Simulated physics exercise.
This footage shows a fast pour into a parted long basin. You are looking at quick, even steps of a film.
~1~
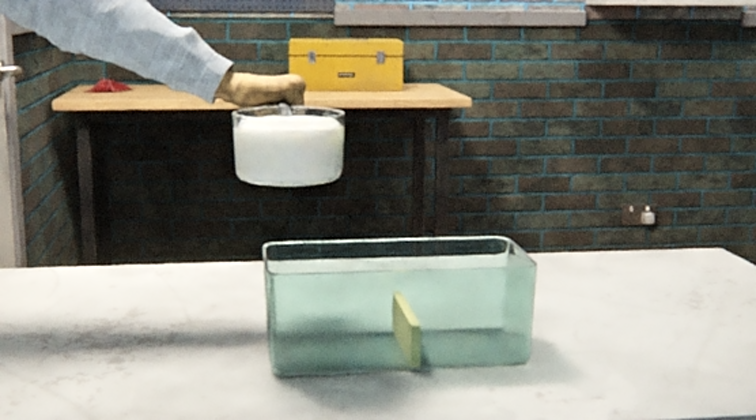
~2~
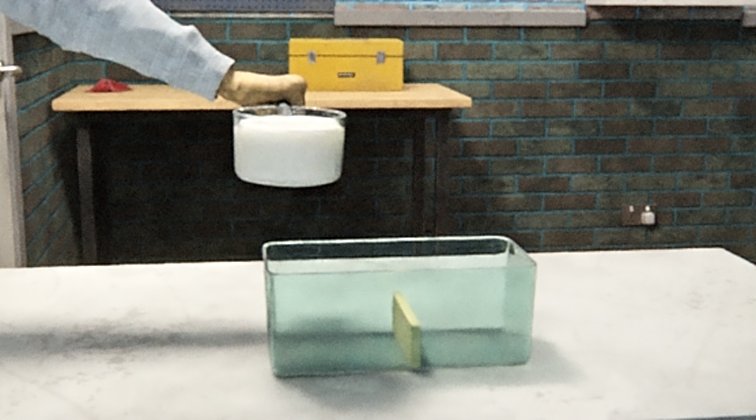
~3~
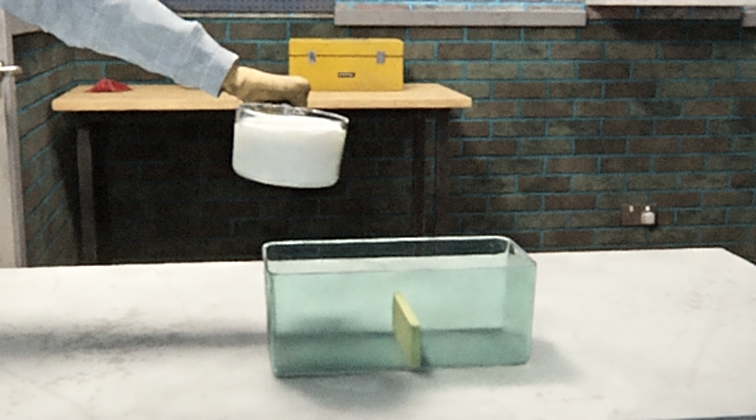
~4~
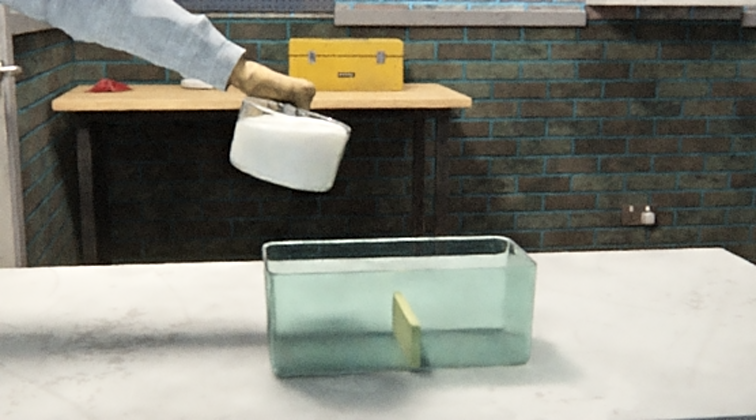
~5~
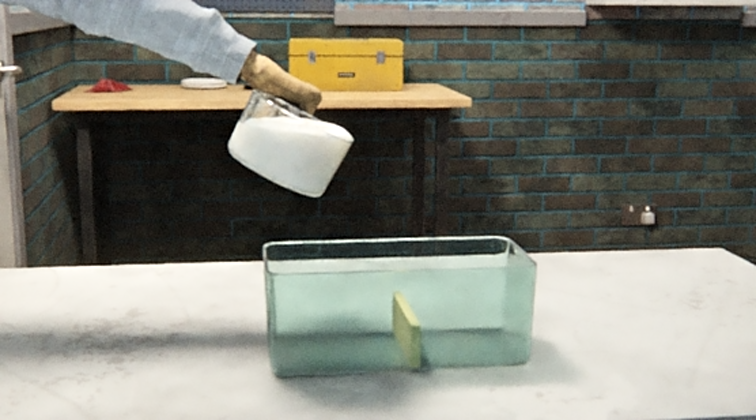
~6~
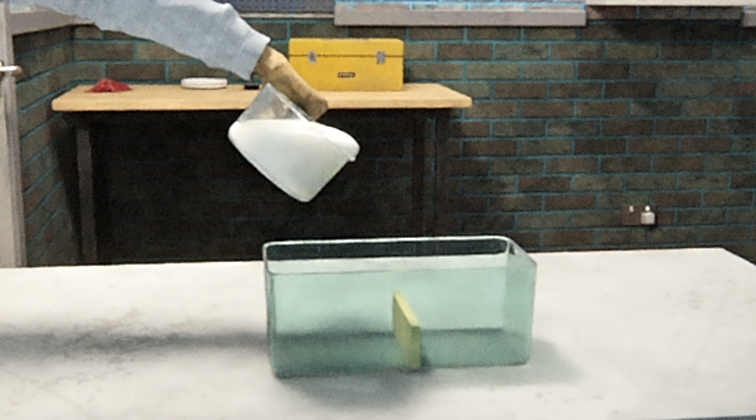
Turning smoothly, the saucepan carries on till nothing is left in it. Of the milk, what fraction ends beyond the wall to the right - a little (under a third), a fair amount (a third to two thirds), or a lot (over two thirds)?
A little, under a third.
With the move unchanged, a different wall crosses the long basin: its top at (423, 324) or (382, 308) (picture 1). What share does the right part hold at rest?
Around 25 per cent for the first, around 45 per cent for the second.
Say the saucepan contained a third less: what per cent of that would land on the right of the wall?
It comes to around 5 percent.
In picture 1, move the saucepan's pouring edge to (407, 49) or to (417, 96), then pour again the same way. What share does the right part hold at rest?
It comes out at around 80 percent and then around 80 percent.
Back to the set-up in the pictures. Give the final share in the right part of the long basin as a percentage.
Some 15 per cent.
A moment on, the saucepan is tipped right over and 17 per cent is still to pour, 37 is left of the wall and 7 right of it.
Next, the saucepan is tipped right over and 1 per cent is still to pour, 82 is left of the wall and 9 right of it.
Then the saucepan is tipped right over and 0 per cent is still to pour, 81 is left of the wall and 14 right of it.
Later the saucepan is tipped right over and 0 per cent is still to pour, 81 is left of the wall and 15 right of it.
Finally, 81 per cent lies left of the wall, 16 right of it and 4 outside.
